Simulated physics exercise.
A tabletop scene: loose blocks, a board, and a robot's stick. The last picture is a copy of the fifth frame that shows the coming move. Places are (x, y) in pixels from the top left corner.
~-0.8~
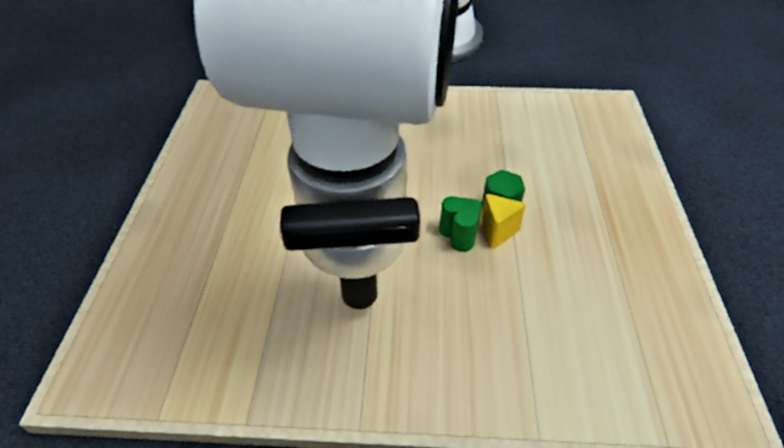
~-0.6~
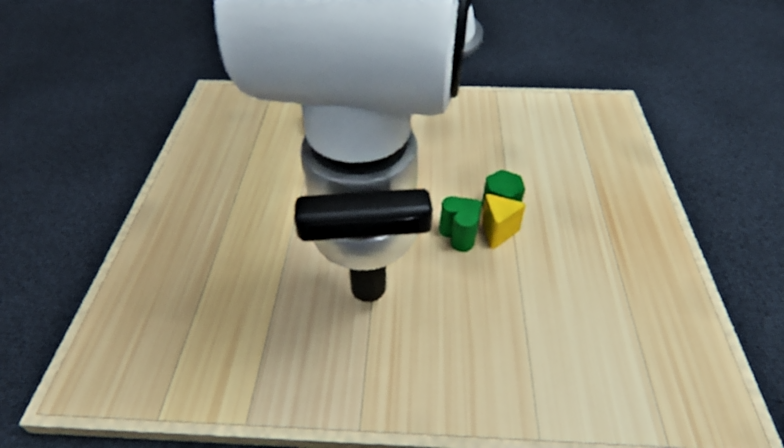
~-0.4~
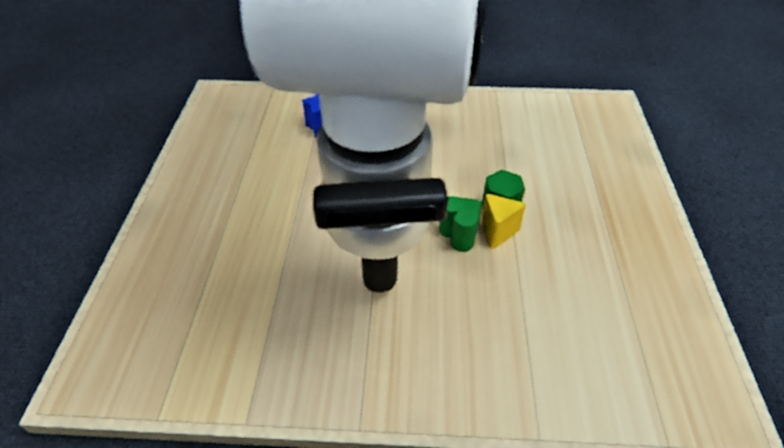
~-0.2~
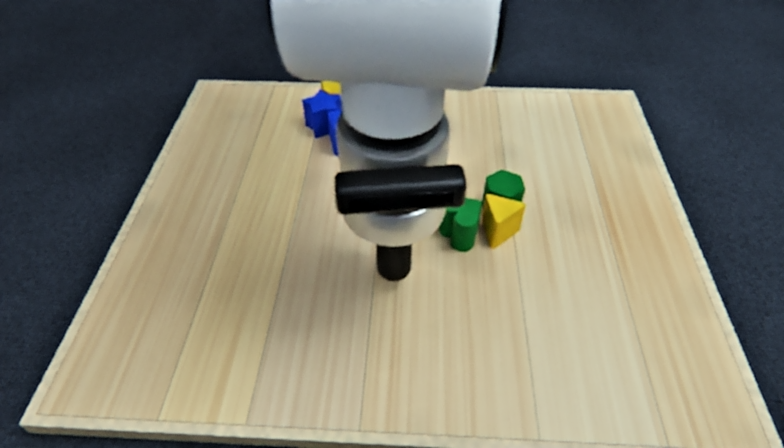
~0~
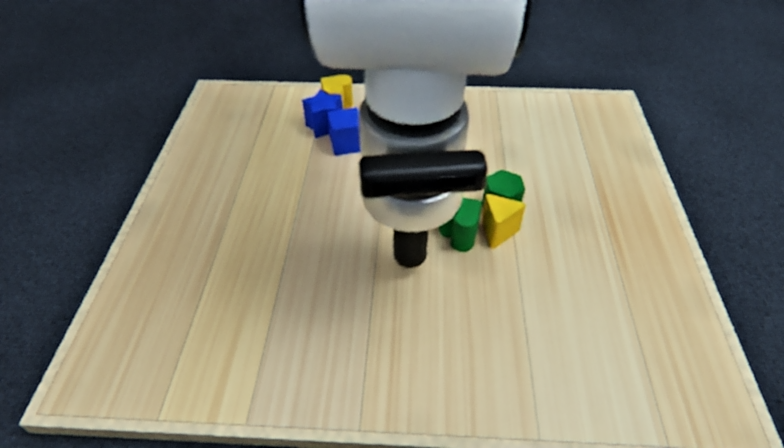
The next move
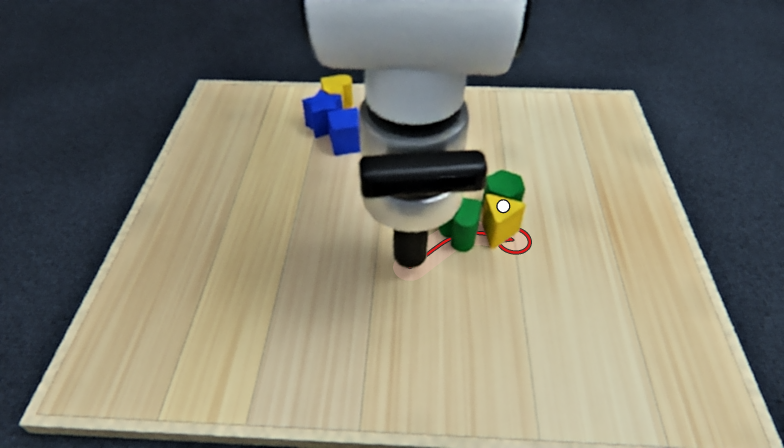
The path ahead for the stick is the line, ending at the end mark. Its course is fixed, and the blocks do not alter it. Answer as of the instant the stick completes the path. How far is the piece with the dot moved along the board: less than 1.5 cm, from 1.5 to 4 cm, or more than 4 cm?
That block covers upwards of 4 cm.
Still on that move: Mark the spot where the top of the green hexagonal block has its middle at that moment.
It will end up at (526, 165).
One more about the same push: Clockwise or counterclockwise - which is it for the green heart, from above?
Looking down, my answer is that the green heart rotates anticlockwise.
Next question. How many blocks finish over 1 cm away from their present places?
My guess is at least three.
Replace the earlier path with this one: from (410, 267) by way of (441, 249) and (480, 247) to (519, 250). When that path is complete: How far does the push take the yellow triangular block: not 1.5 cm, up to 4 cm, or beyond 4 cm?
Between 1.5 and 4 cm.
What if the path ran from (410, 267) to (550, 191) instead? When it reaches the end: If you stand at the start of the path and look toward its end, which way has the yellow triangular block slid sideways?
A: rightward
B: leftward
Option A.
Drawn move, from (410, 267) over (439, 245) and (474, 233) to (514, 240); the dot is on the yellow triangular block.
The first path, step by step. One third of the way, stick (441, 233); green heart (467, 206).
Two thirds of the way, stick (478, 221); green heart (500, 192), turned 15° anticlockwise; yellow triangular block (531, 206), turned 40° clockwise; green hexagonal block (521, 170).
At the end, stick (517, 228); green heart (519, 191), turned 45° anticlockwise; yellow triangular block (557, 208), turned 40° clockwise; green hexagonal block (526, 165).
